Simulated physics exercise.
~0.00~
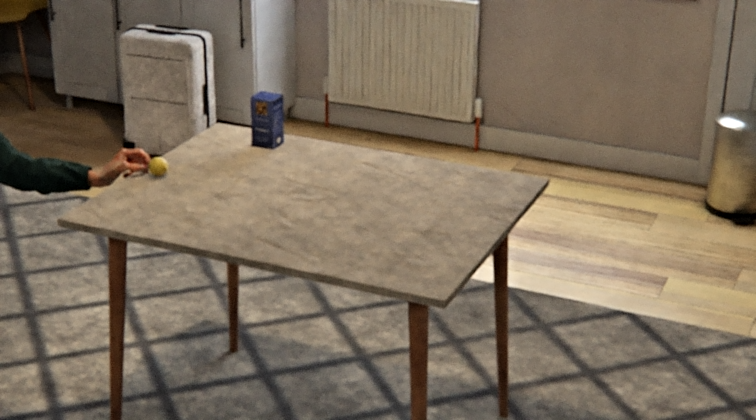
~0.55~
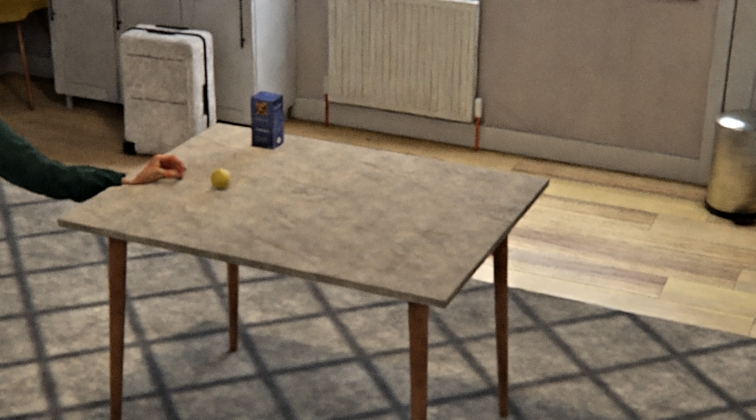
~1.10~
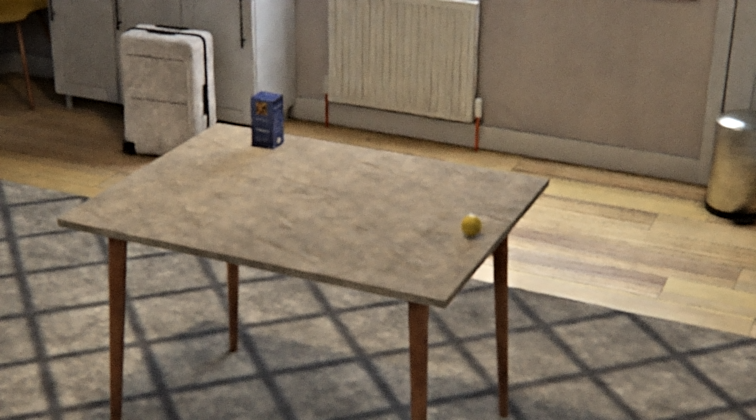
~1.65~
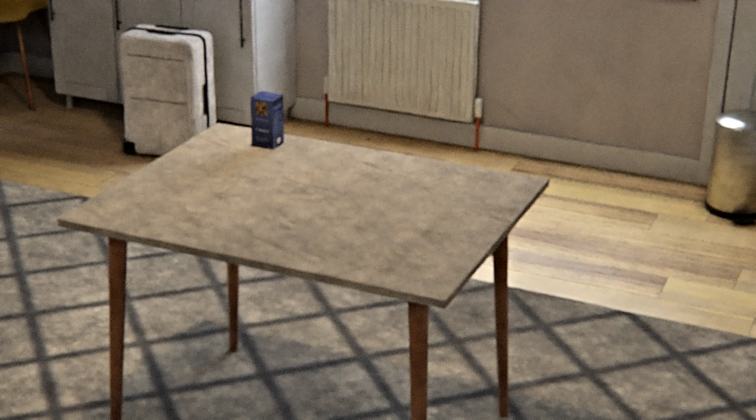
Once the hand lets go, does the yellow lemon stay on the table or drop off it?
The yellow lemon drops off the table. It travels to the right, close to the edge, and is then gone from the tabletop.
